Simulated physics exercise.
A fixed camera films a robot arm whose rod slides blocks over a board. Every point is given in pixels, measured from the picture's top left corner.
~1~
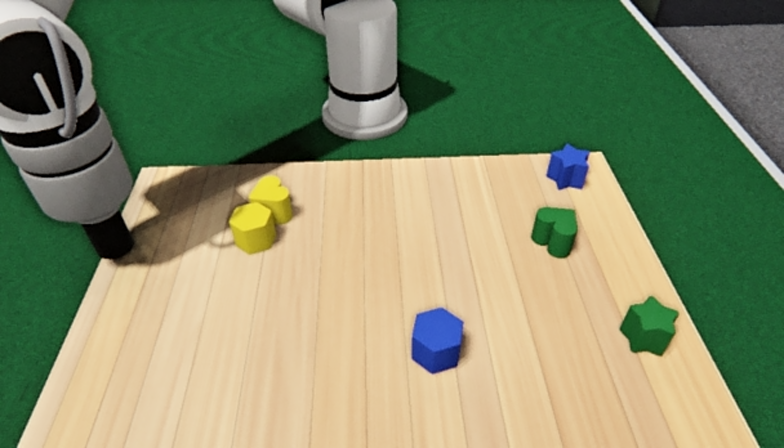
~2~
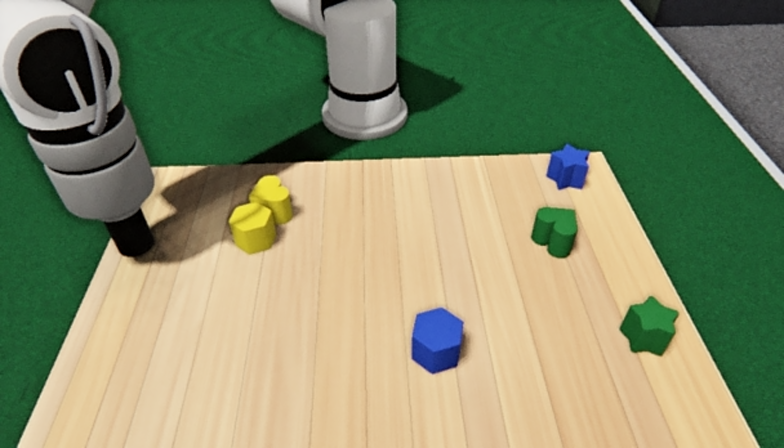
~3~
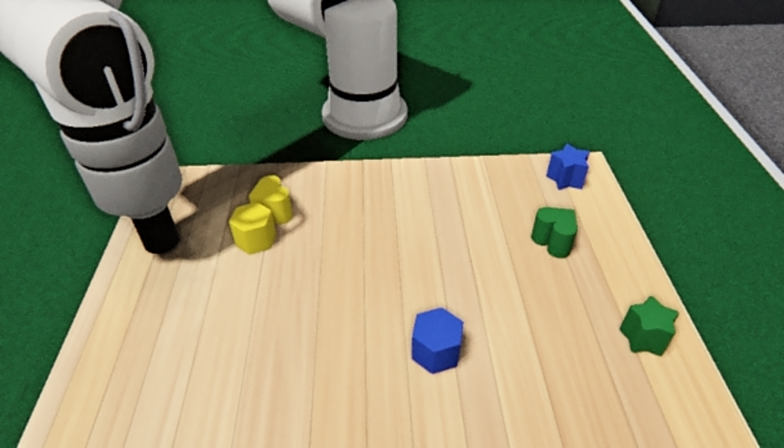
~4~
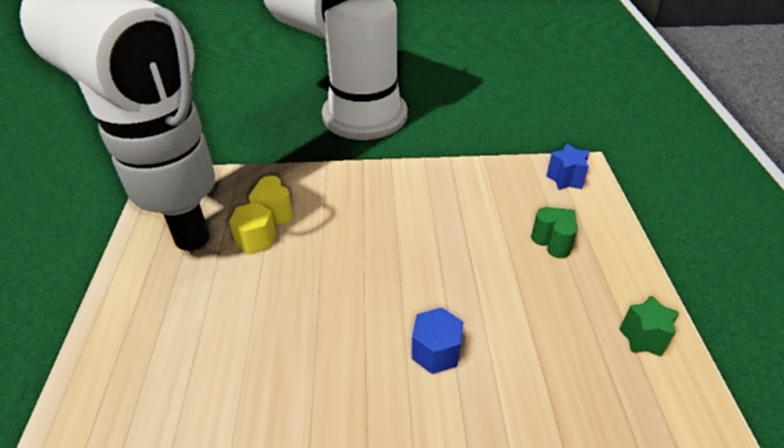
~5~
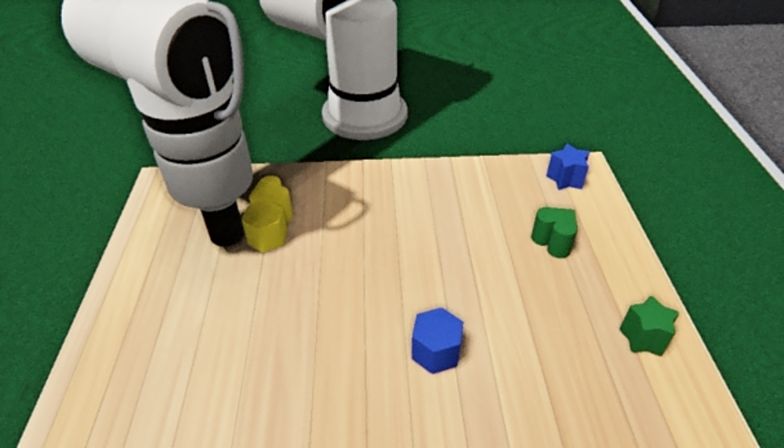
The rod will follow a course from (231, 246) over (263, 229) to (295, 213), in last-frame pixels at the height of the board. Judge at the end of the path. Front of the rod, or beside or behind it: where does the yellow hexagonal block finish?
My answer is that the yellow hexagonal block has slipped off.
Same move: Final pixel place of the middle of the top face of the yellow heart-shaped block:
Most likely (294, 169).
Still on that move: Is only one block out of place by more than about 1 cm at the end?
No, that is not how it ends up.
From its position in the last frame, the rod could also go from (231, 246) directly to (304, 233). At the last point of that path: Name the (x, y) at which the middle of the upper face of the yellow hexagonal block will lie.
My prediction: (336, 203).
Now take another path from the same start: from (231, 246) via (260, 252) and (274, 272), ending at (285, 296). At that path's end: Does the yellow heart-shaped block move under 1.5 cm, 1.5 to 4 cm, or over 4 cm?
Travels under 1.5 cm.
On the path given first. Halfway along, rod at (262, 217); yellow hexagonal block at (292, 209), turned 15° clockwise; yellow heart-shaped block at (277, 184).
At the end, rod at (293, 202); yellow hexagonal block at (307, 208), turned 45° clockwise; yellow heart-shaped block at (294, 169), turned 20° anticlockwise.
